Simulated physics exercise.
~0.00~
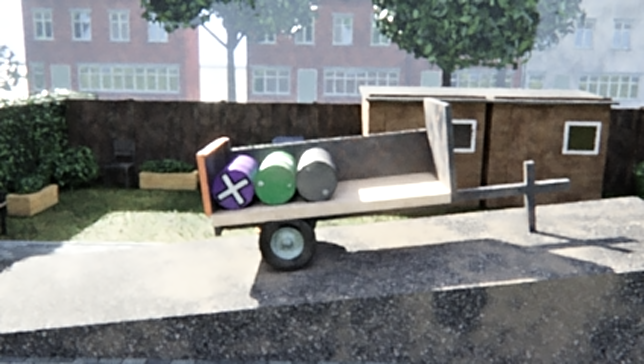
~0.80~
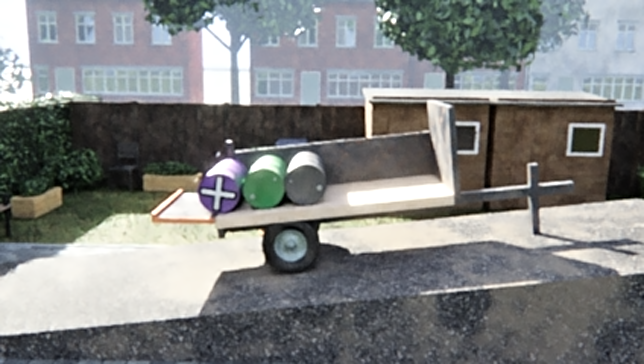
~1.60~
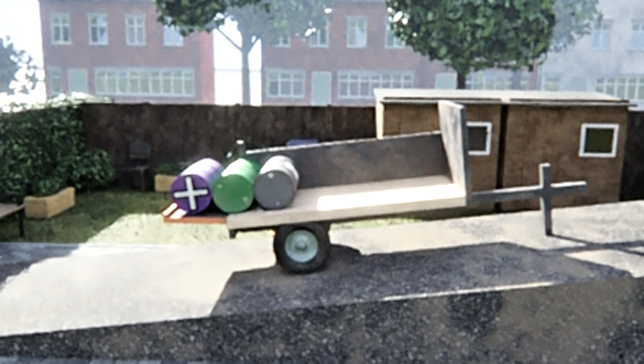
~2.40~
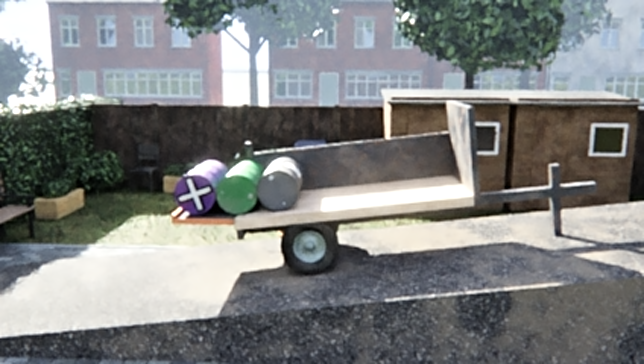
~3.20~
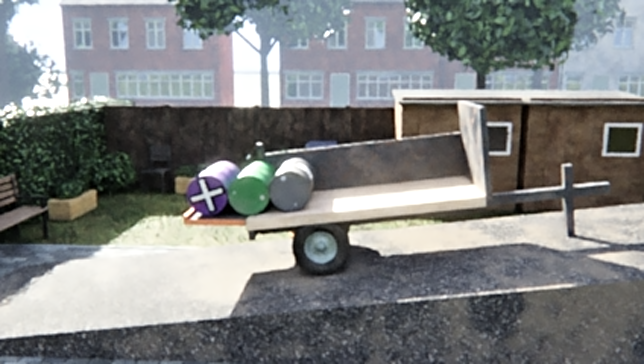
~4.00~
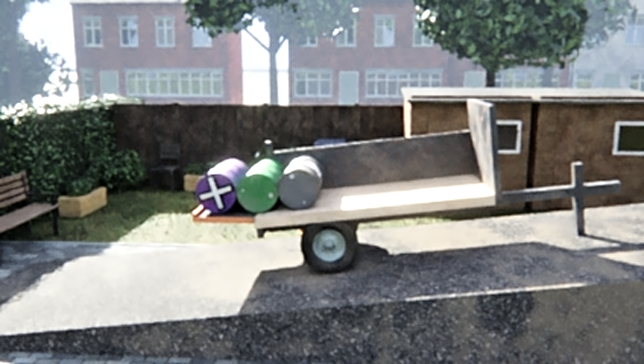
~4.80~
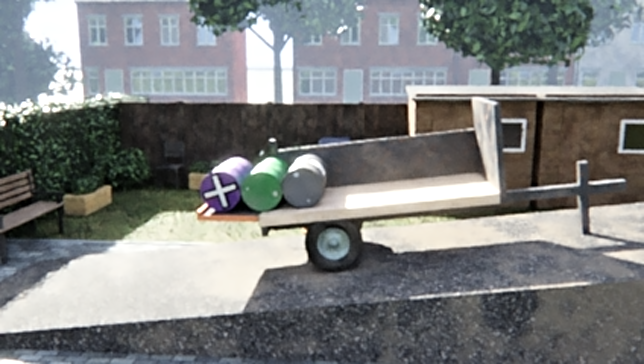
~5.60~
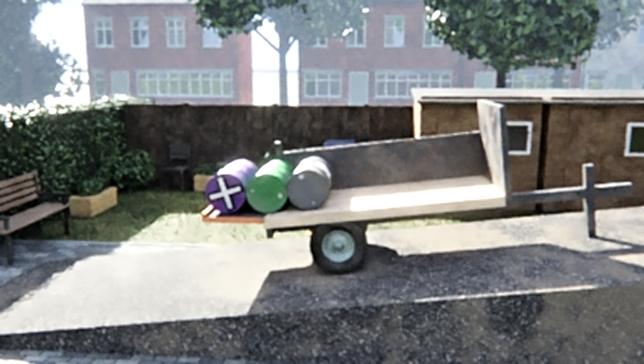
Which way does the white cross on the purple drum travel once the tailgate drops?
The cross moves to the left as the purple drum rolls onto the lowered tailgate.
